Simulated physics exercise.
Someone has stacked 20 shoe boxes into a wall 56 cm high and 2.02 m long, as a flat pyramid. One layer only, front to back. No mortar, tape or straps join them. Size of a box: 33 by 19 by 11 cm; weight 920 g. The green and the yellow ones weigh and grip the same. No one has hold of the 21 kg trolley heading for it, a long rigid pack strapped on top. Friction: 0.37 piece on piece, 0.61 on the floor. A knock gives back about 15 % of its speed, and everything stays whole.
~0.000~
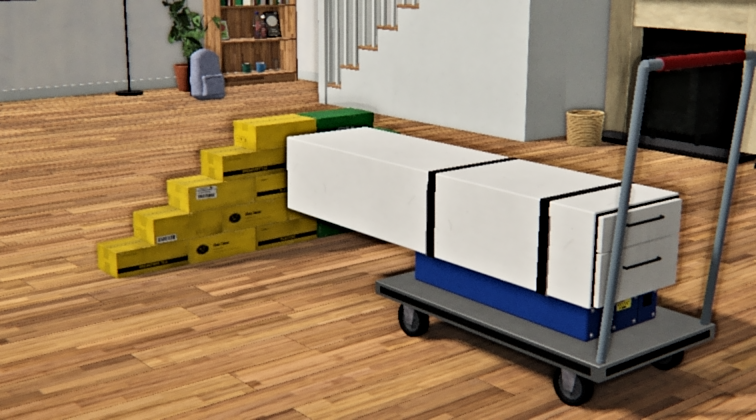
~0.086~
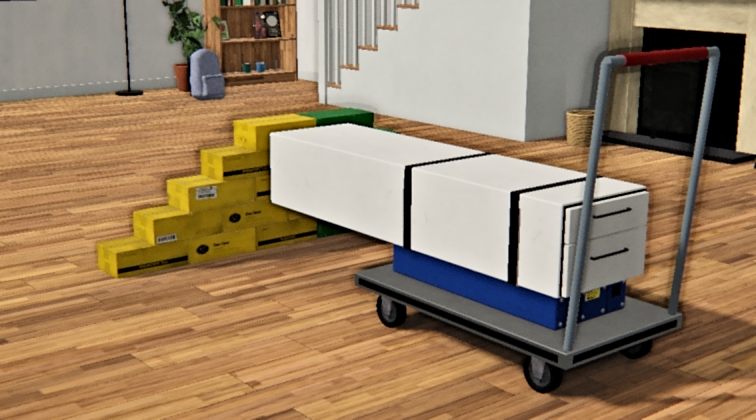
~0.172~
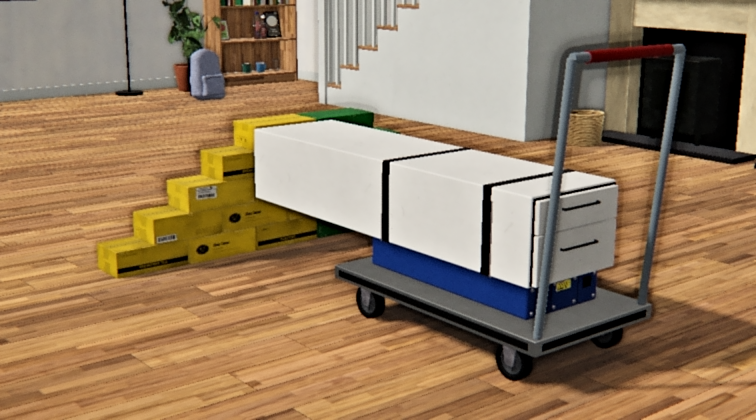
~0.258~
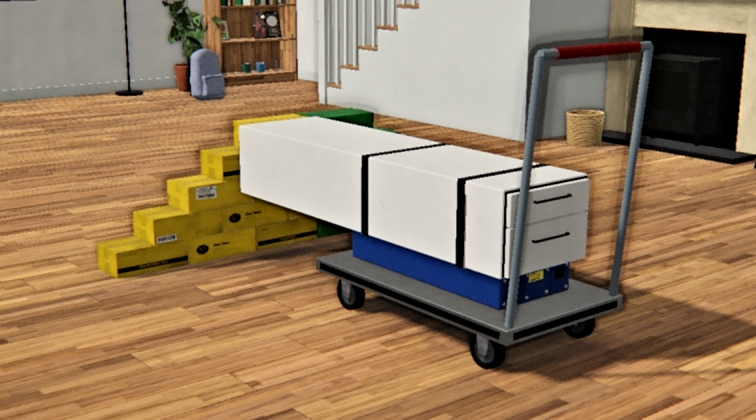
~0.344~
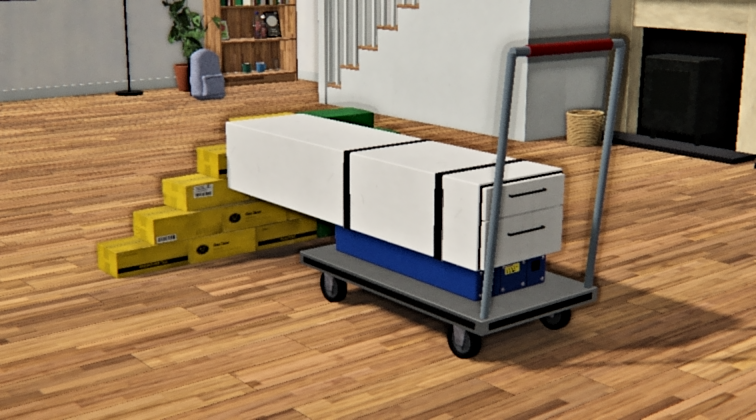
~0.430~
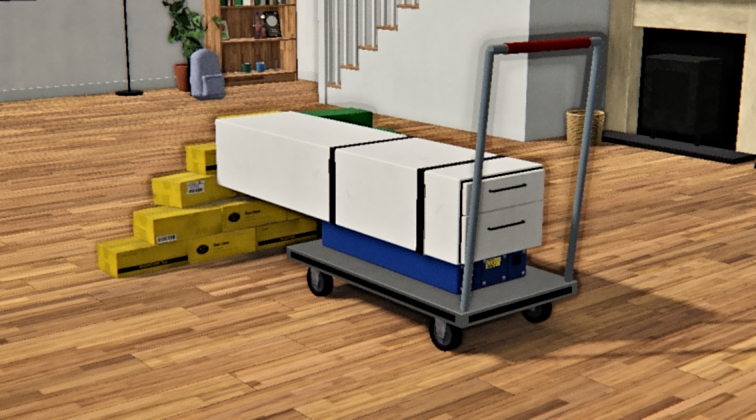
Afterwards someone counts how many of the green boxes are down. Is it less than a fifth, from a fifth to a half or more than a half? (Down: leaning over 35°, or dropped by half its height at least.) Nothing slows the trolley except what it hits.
The part is less than a fifth.
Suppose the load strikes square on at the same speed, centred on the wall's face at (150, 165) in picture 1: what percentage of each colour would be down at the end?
Then yellow 20, green 0 per cent.
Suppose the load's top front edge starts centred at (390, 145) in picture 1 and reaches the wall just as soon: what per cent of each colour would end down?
Then yellow 70, green 0 per cent.
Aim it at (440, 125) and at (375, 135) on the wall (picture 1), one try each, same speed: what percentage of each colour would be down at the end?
Yellow 0 then 20, green 20 then 40 per cent.
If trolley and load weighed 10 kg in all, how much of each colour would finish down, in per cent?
In that case yellow 50, green 10 per cent.
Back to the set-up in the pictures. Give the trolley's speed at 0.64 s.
Roughly 0.9 m/s.
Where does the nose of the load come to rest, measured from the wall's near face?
About 85 cm past it.
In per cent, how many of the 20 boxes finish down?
About 30 per cent.
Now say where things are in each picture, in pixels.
In the first frame (places mark the middle of the side facing us), load (295, 161) 43 cm short of the wall; top green box (347, 127); top yellow box (287, 135); nothing disturbed.
Load (278, 156) 31 cm short of the wall, in the second frame.
Load (262, 152) 19 cm short of the wall, in the third frame.
Load (247, 148) 7 cm short of the wall, in the fourth frame.
Load (233, 144) 34 mm into the wall's line; 5 disturbed, none down, in the fifth frame.
Load (223, 141) 12 cm into the wall's line; steepest lean 3°, the box at (209, 189); 6 disturbed, none down, in the sixth frame.
After 0.64 s, load 32 cm past the wall's line, still rolling; none of the 9 green boxes down (5 of 20 in all colours); top green box shifted 12 cm; top yellow box leaning 22°, 13 cm lower.
After 1.20 s, load 76 cm past the wall's line, still rolling; 1 of the 9 green boxes down (6 of 20 in all colours); top green box on its side; top yellow box on its side.
At rest (4.0 s), load 84 cm past the wall's line, stopped; 1 of the 9 green boxes down (6 of 20 in all colours); top green box on its side; top yellow box on its side. That is 11 per cent. As the last picture would show them, middles, top green box near (254, 169), top yellow box near (199, 176).
